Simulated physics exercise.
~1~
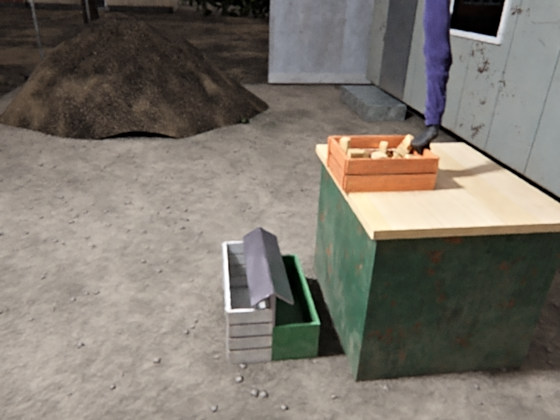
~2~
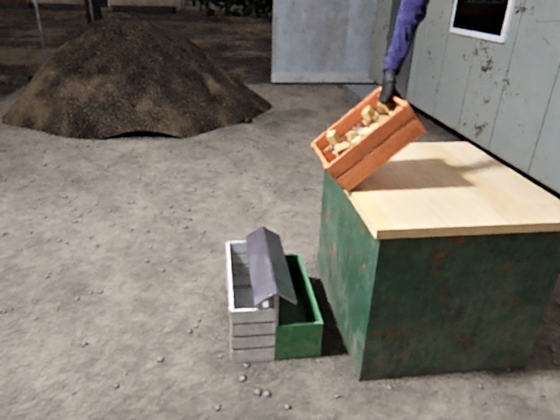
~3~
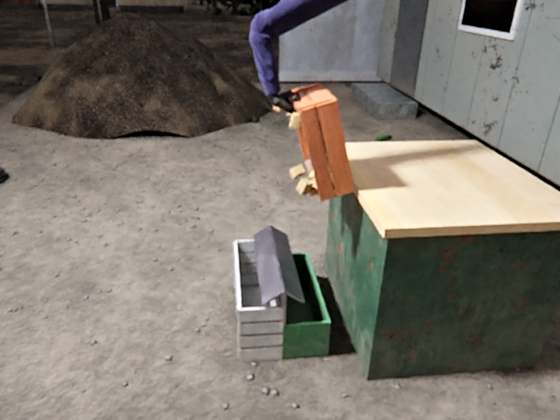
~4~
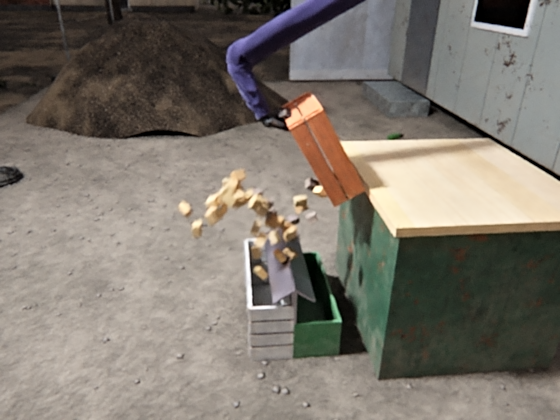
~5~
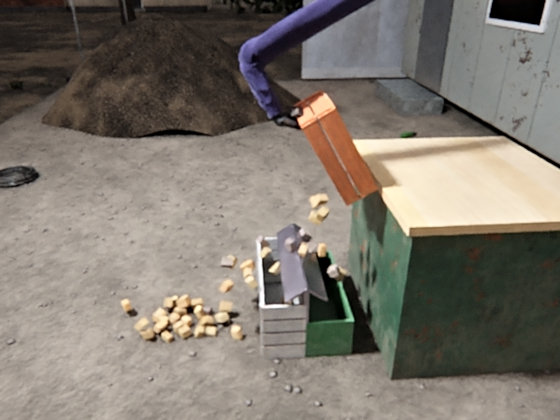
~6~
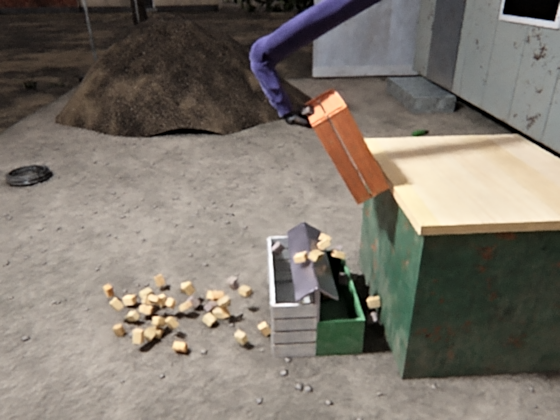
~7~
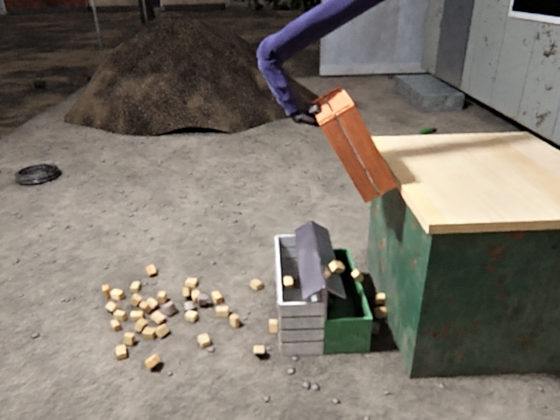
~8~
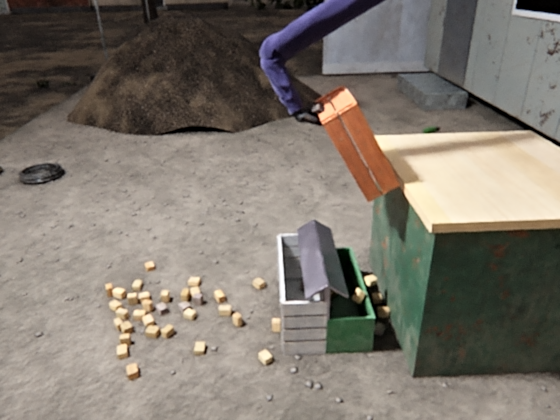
The video shows a purple arm tipping an orange crate of small wooden blocks over a bench edge above a white box and a green bin with a roof-shaped divider; the blocks spill out, and most end up scattered on the ground left of the white box.
